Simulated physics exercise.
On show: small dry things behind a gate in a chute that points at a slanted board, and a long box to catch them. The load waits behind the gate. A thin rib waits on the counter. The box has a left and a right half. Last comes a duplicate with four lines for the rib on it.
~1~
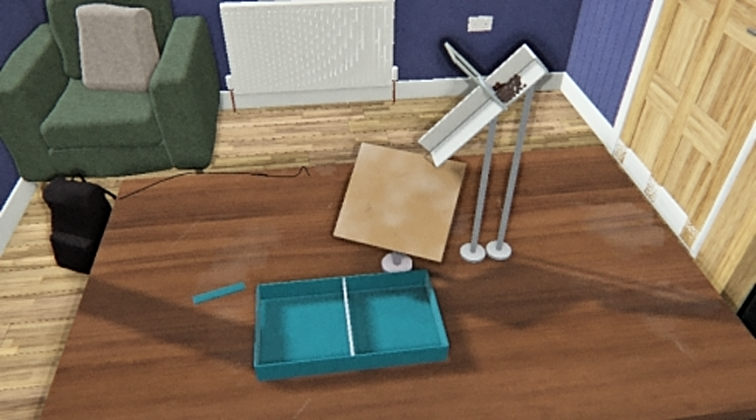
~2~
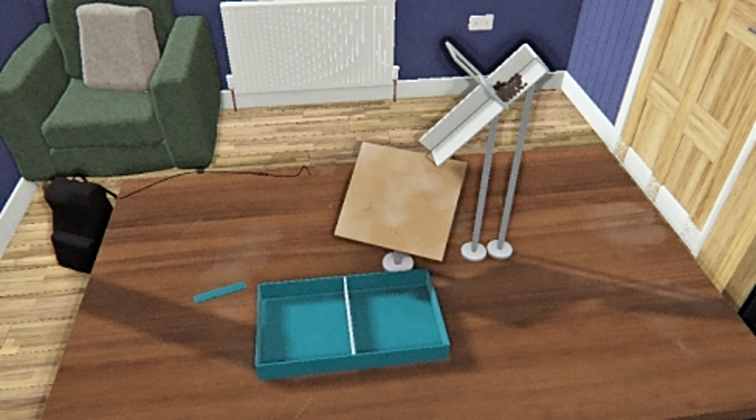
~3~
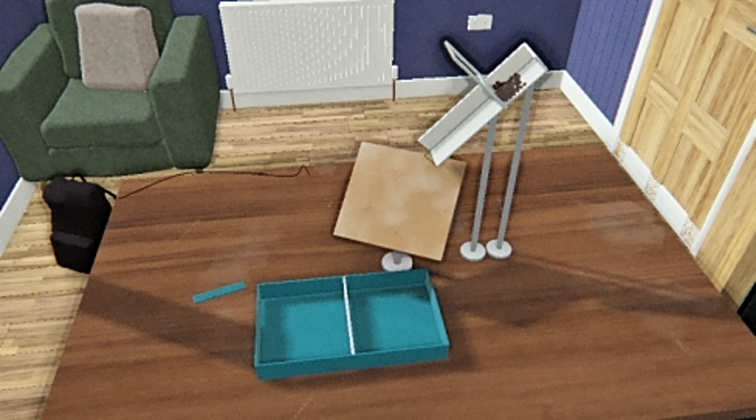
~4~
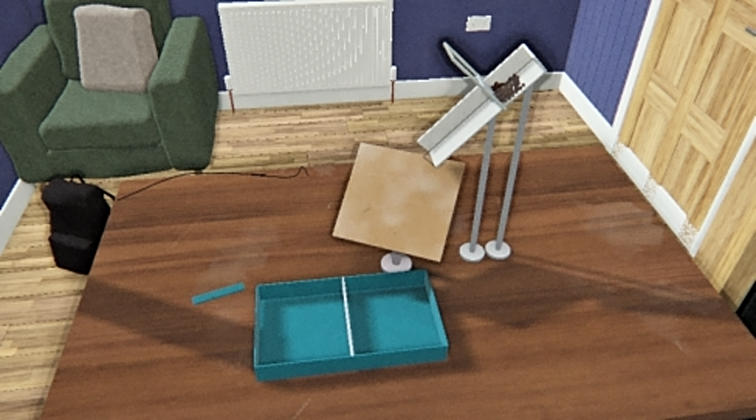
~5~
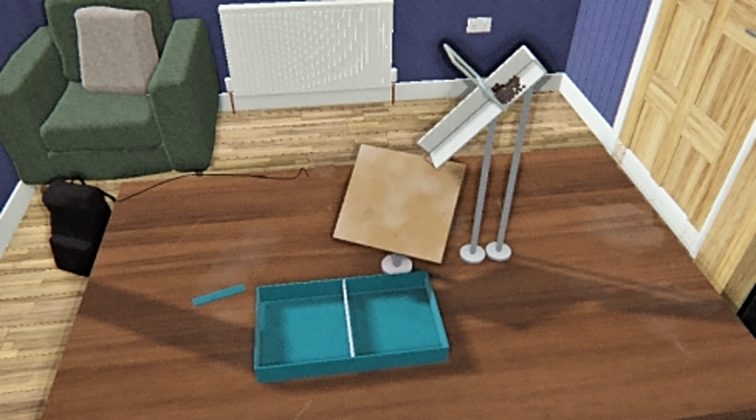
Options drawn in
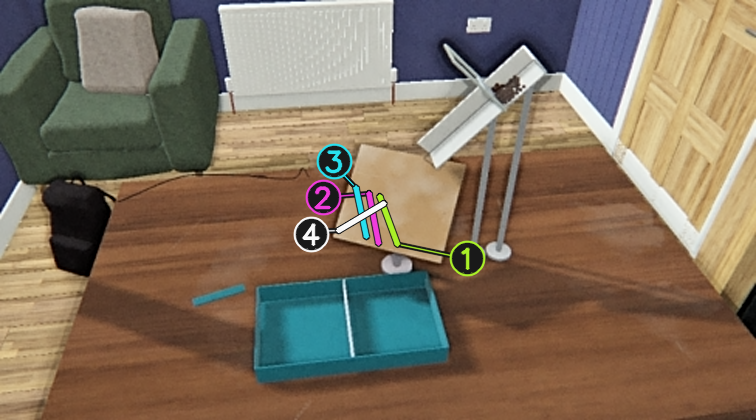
A brown table holds a teal divided box, a slanted board and a loaded chute, all still.
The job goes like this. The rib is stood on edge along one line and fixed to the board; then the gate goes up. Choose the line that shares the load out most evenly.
Best: 4.
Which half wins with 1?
The right half.
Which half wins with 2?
The right half.
On the marked copy, line 1 from (379, 196) to (397, 244); line 2 from (368, 193) to (378, 243); line 3 from (356, 187) to (366, 236); line 4 from (384, 203) to (338, 230).
With 1, of what is caught, a small part in the left half, nearly all in the right.
With 2, of what is caught, a small part in the left half, nearly all in the right.
With 3, of what is caught, a small part in the left half, most in the right.
With 4, of what is caught, about half in the left half, about half in the right.
